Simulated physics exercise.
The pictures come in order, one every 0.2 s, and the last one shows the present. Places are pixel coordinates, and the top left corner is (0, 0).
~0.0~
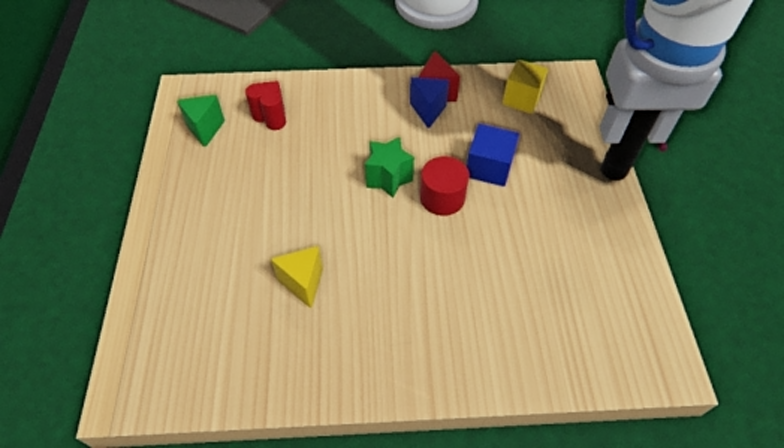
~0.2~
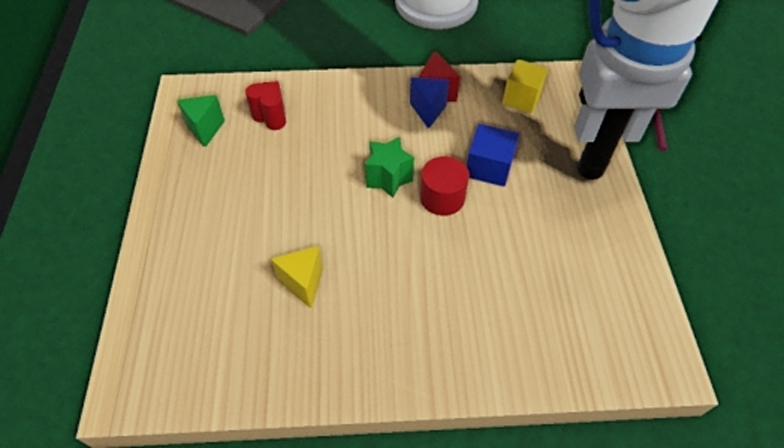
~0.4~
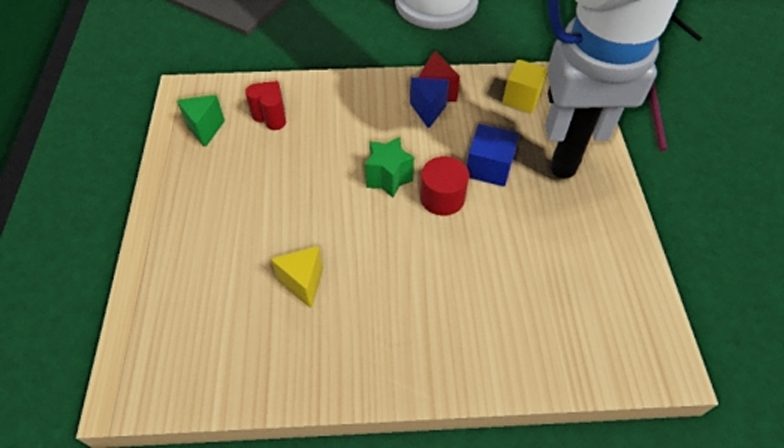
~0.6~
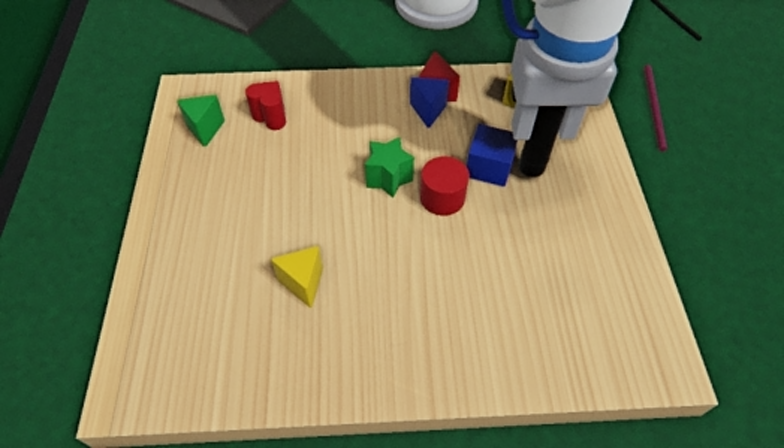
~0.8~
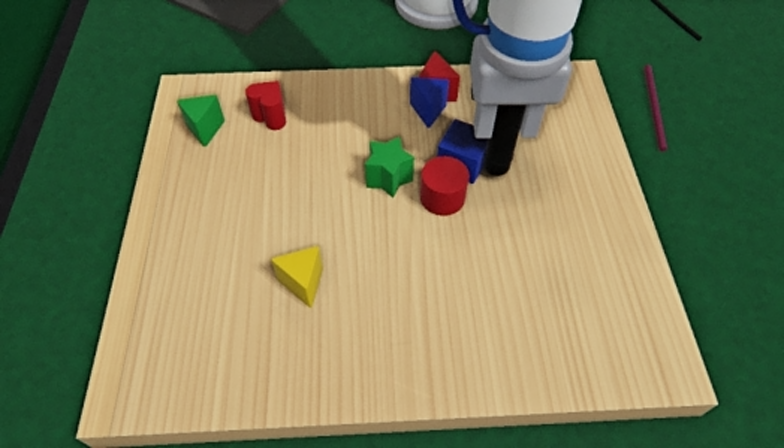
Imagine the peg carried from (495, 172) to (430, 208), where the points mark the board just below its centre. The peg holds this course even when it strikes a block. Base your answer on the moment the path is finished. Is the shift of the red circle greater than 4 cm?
Yes, it checks out.
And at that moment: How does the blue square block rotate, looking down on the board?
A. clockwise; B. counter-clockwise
A: Clockwise.
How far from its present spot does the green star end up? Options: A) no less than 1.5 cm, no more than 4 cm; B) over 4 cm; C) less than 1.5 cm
It's C.
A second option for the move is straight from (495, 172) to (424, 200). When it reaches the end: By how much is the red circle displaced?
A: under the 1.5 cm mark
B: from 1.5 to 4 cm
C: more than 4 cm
(C)
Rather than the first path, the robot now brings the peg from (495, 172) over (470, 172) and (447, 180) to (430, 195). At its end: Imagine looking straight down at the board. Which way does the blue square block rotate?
Seen from overhead, it turns clockwise.
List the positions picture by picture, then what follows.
Tip of the peg (614, 171), middles of tops, green star (388, 154), red circle (445, 174), blue square block (495, 143), in the first frame.
Peg (590, 170), nothing pushed, in the second frame.
Peg (563, 169), nothing pushed, in the third frame.
Peg (532, 168), nothing pushed, in the fourth frame.
Peg (496, 167), green star (388, 154), red circle (445, 174), blue square block (466, 139), in the fifth frame.
The first path, step by step. Halfway along, peg (464, 185); red circle (432, 179); blue square block (454, 137), turned 20° clockwise.
At the end, peg (430, 202); green star unmoved; red circle (394, 194); blue square block (454, 137), turned 20° clockwise.
